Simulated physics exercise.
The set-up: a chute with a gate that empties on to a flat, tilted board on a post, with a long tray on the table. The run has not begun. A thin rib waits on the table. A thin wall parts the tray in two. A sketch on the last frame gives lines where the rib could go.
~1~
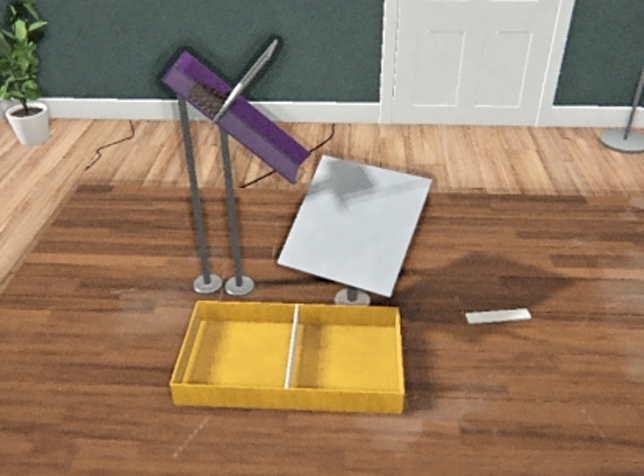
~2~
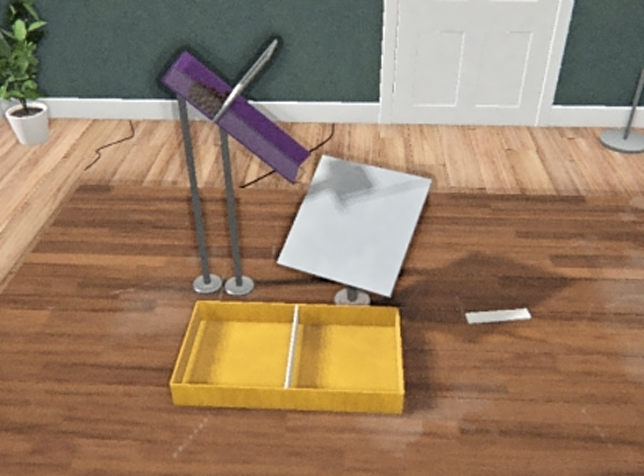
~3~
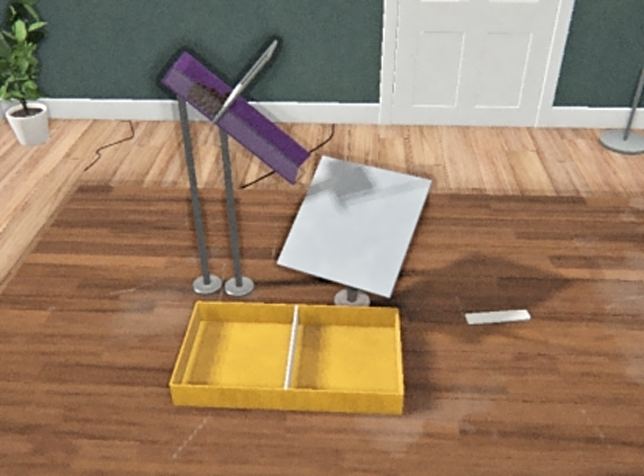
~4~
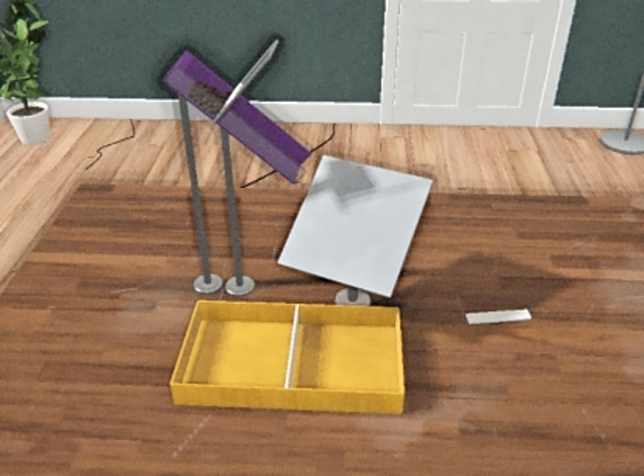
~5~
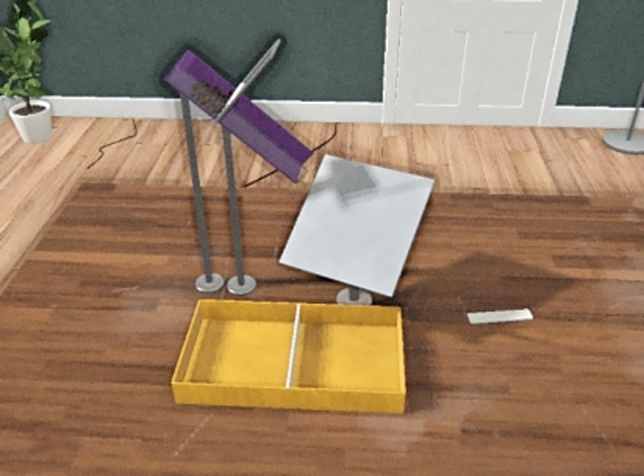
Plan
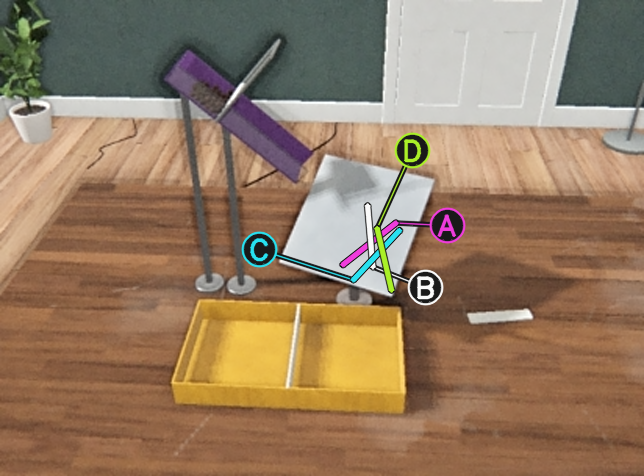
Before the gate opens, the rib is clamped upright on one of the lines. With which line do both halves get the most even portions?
A.
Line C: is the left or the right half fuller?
The right half.
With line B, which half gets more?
More lands on the right.
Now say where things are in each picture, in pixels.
In the first frame, load behind the gate near (213, 98), chocolate balls; lip of the chute near (297, 175), sloping fairly steeply.
In the second frame, middle of the board near (354, 221), tilted fairly steeply; middle of its low edge near (331, 279); of its high edge near (376, 167).
In the third frame, front corners of the tray near (170, 385) and (403, 394); front end of its middle wall near (285, 389); gate still shut near (234, 95).
In the fourth frame, middle of the load near (214, 97); lip near (297, 175).
In the fifth frame, middle of the load near (216, 97); lip near (299, 175).
On the marked copy, line A from (396, 223) to (342, 264); line B from (367, 205) to (372, 266); line C from (399, 230) to (353, 279); line D from (377, 228) to (391, 290).
For line A, of what is caught, close to half in the left half, close to half in the right.
For line B, of what is caught, a small share in the left half, the bulk in the right.
For line C, of what is caught, a small share in the left half, the bulk in the right.
For line D, of what is caught, a small share in the left half, the bulk in the right.
